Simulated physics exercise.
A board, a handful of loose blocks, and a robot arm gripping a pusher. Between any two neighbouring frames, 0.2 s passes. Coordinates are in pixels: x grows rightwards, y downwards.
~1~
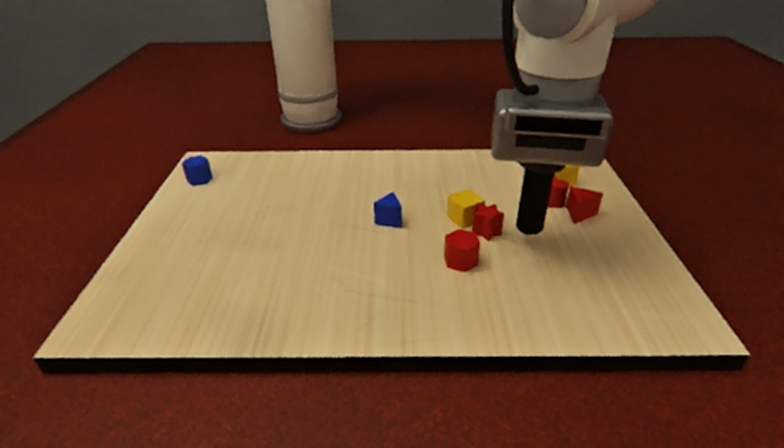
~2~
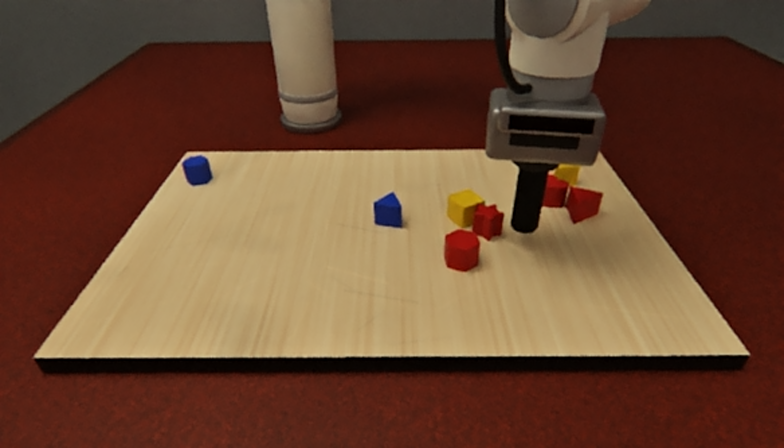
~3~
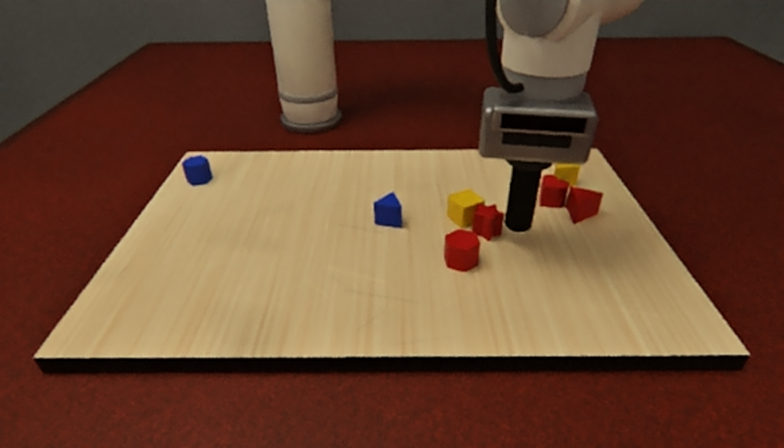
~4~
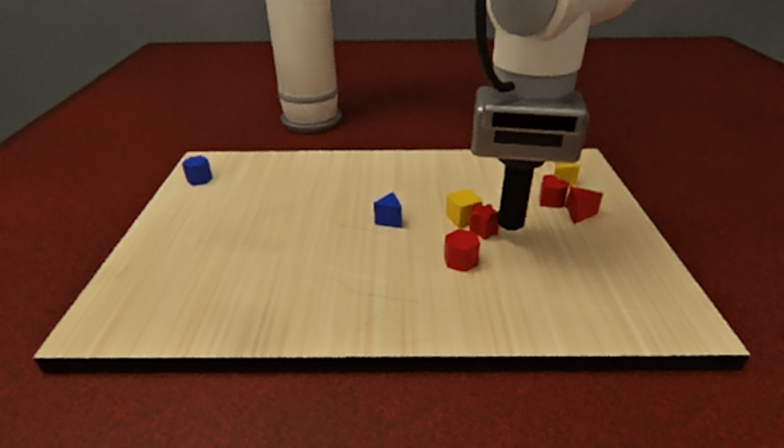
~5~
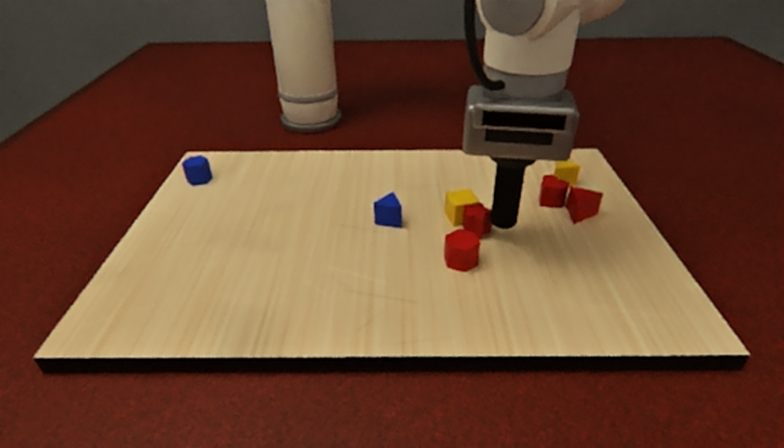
The robot arm slid its black pusher slowly left across the wooden board, then nudged a small red block slightly left against the yellow one, while the blue blocks stayed still.
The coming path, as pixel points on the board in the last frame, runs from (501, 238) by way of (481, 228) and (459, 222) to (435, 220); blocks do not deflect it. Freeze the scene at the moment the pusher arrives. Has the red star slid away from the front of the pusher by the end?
My answer is no.
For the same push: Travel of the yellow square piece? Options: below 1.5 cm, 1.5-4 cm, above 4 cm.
It's set to move over 4 cm.
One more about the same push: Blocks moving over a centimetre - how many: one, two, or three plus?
It will shift two blocks.
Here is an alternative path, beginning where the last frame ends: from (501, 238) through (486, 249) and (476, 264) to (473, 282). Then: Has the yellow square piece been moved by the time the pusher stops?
No, it doesn't check out.
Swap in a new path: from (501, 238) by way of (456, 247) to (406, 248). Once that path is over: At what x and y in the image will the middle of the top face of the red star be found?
Put as a pixel place, it's (453, 212).
What follows on the original path. Halfway along, pusher (471, 209); yellow square piece (446, 189), turned 20° clockwise; red star (448, 204), turned 45° anticlockwise.
At the end, pusher (436, 205); blue triangular block still; yellow square piece (430, 183), turned 65° clockwise; red star (414, 202), turned 55° anticlockwise.
